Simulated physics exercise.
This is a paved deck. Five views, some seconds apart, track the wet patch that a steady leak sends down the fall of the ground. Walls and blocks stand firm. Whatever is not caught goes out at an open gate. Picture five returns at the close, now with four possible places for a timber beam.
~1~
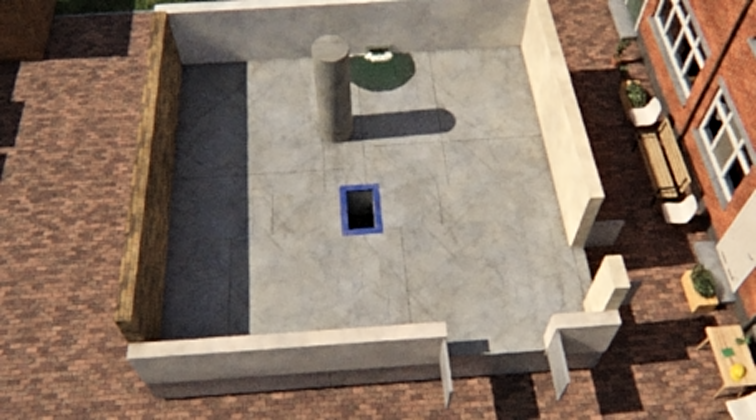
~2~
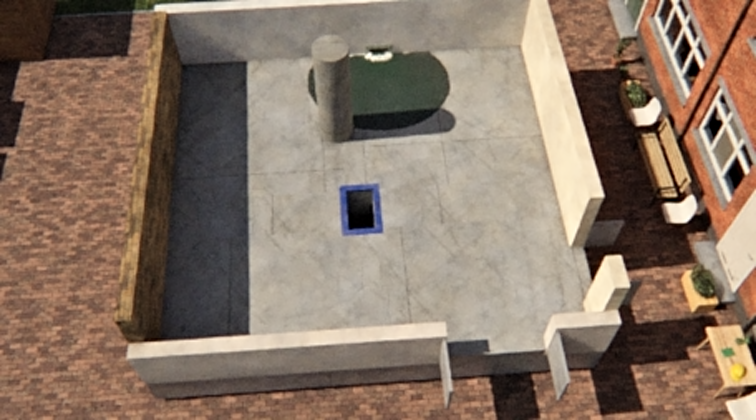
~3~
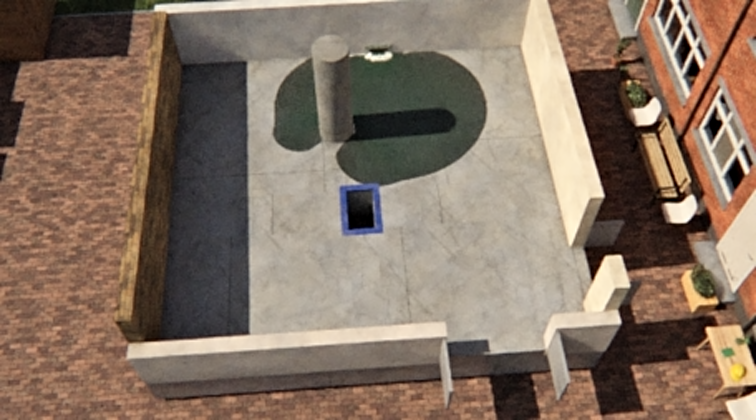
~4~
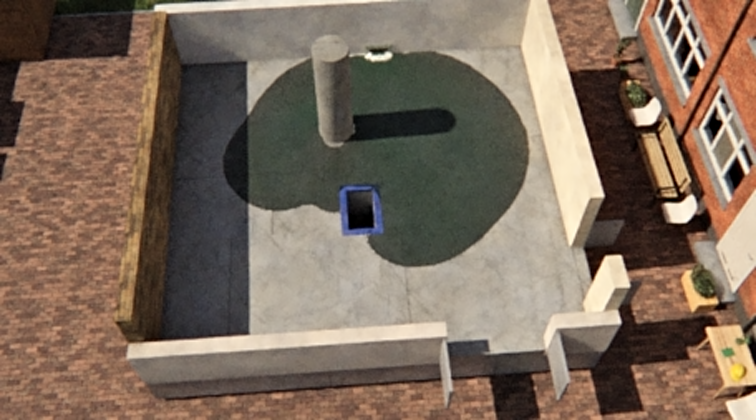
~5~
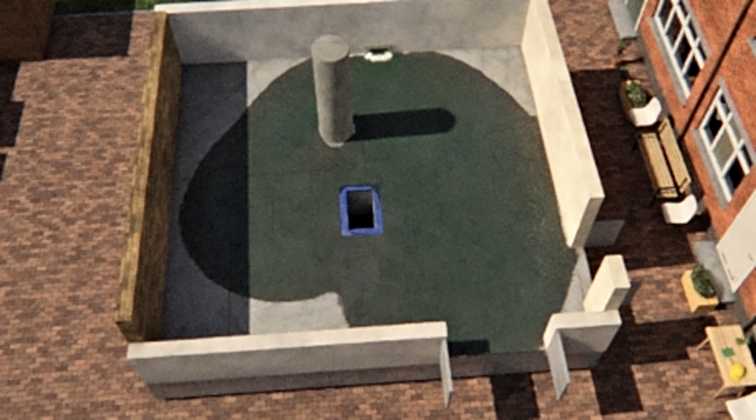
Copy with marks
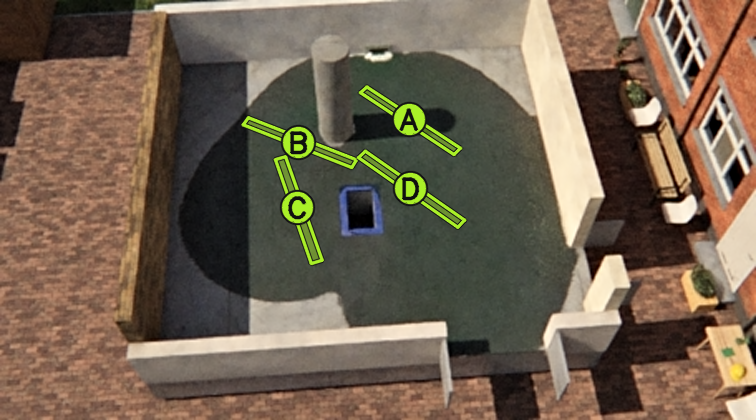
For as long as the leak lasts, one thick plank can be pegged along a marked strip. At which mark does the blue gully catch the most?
C beats the others.
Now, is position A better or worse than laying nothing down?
Position A is worse.
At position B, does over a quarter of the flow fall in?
No, it does not.
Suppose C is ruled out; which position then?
B it is.
On the marked copy, A from (363, 89) to (457, 151); B from (245, 121) to (354, 163); C from (280, 158) to (316, 261); D from (361, 154) to (461, 223).
For position A, about 5 % of the stream runs into the blue gully, about 91 % out by the gates.
For position B, about 13 % of the stream runs into the blue gully, about 78 % out by the gates.
For position C, about 18 % of the stream runs into the blue gully, about 77 % out by the gates.
For position D, about 4 % of the stream runs into the blue gully, about 92 % out by the gates.
